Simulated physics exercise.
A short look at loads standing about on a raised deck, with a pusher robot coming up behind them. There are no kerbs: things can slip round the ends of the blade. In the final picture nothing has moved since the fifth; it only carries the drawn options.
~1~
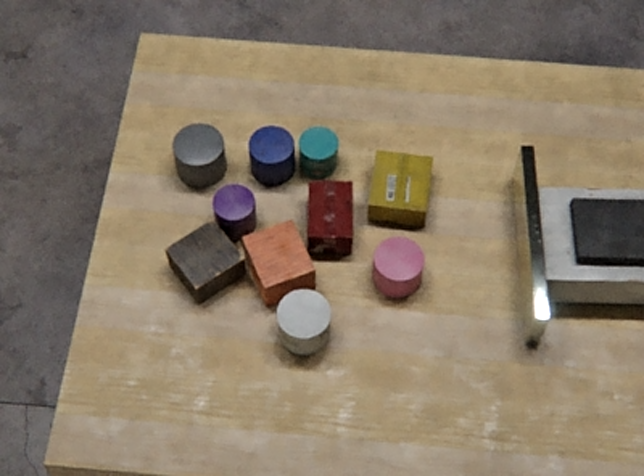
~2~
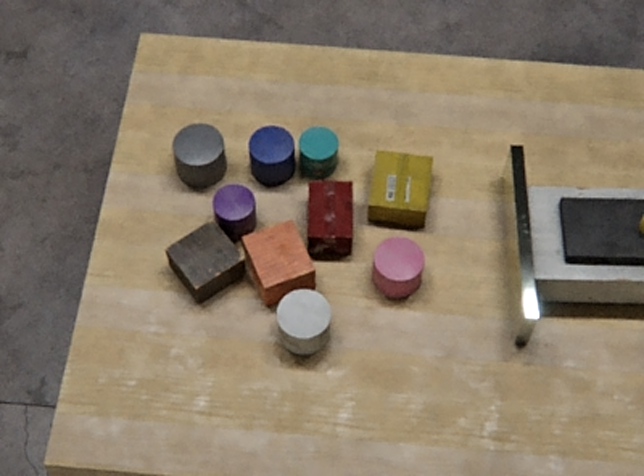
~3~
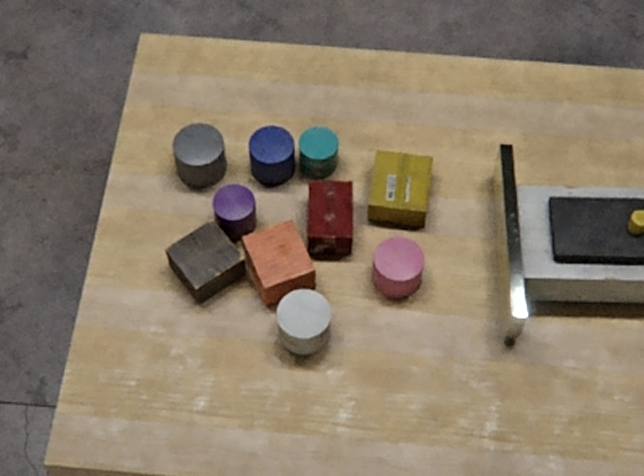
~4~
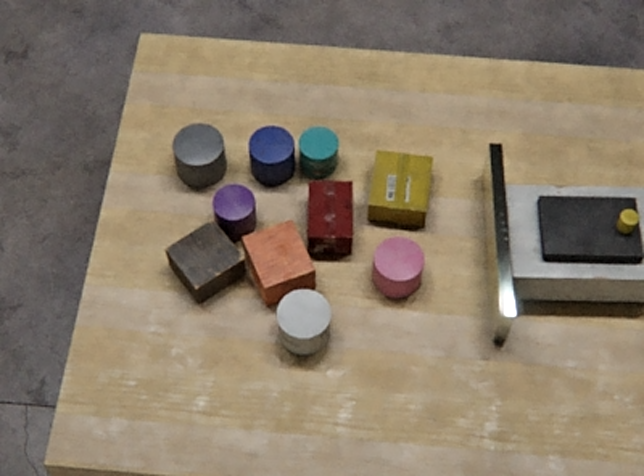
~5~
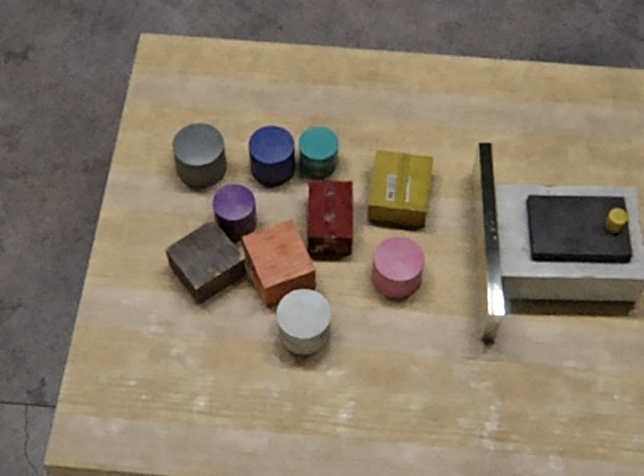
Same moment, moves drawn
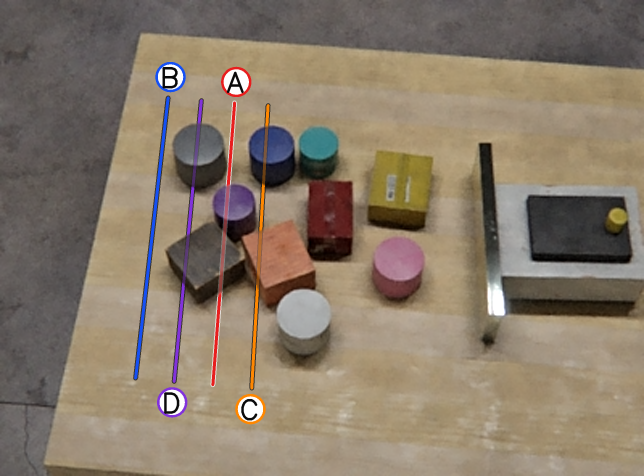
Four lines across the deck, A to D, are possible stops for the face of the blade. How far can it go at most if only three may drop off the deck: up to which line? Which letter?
It can go as far as D.
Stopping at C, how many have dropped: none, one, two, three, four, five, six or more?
The count is none.
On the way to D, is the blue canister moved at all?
By then, yes.
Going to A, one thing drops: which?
It is the grey canister.
On the marked copy, A at (225, 233); B at (153, 227); C at (261, 236); D at (189, 230).
Following D. Soon after the start, robot (460, 217); black crate (202, 264); turquoise pail (299, 145).
Later, robot (351, 209); grey canister (143, 158); purple canister (148, 204).
In the end, robot (269, 202); grey canister over the edge; purple canister over the edge; two fallen.
As for the rest, A is within the limit but short; B drops five; C is within the limit but short.
